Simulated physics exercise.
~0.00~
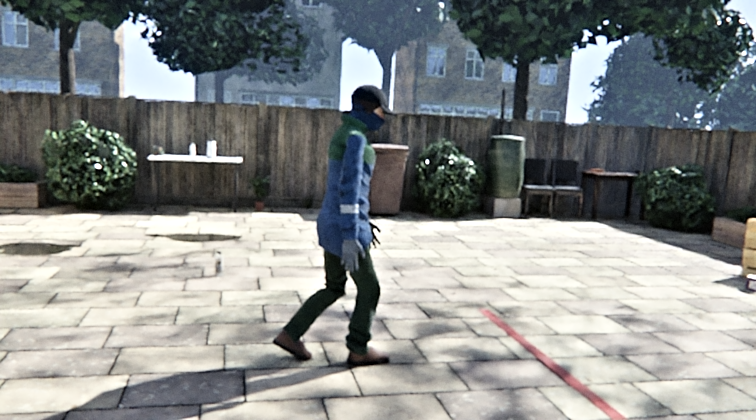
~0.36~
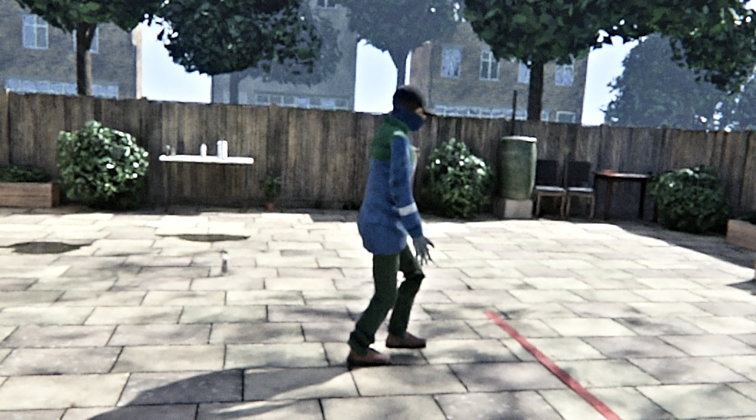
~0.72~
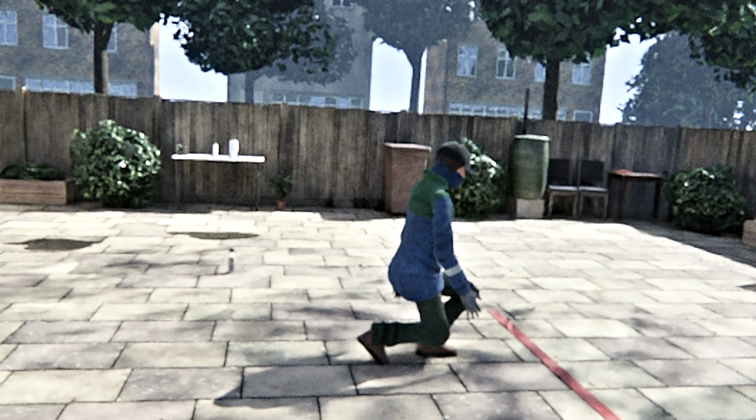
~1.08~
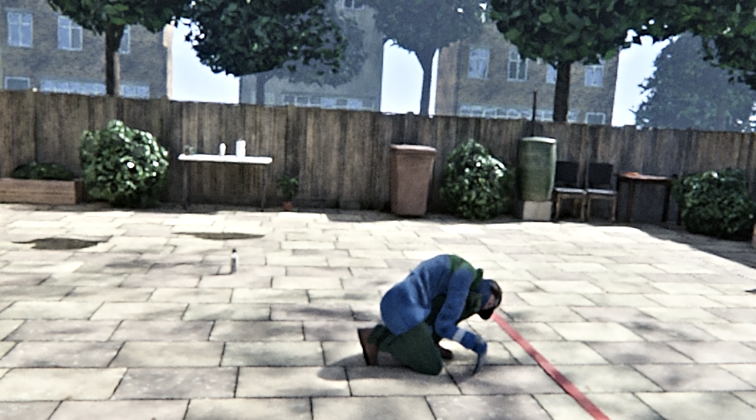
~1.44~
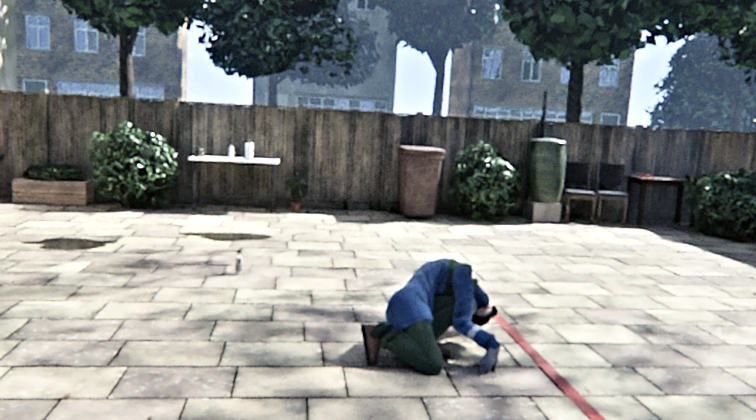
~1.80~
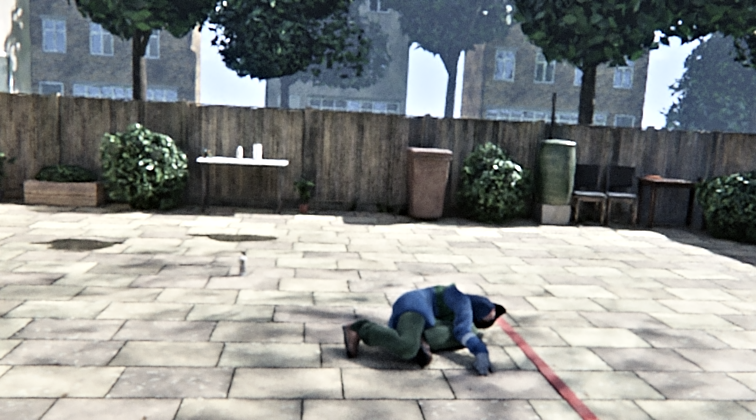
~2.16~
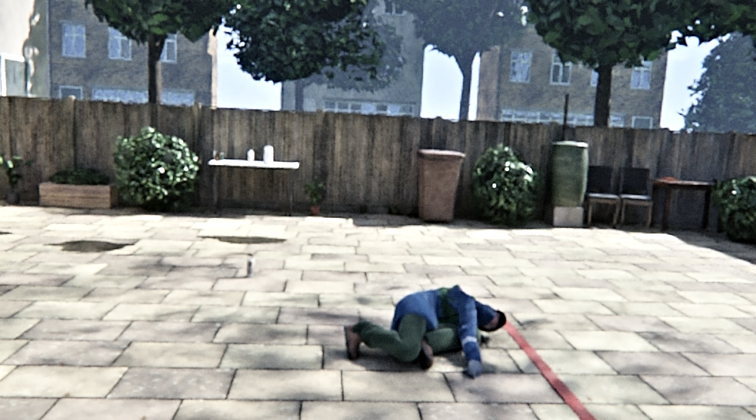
Person in blue jacket walking right across a paved yard, sinking to the knees and slumping forward, head short of red strip.
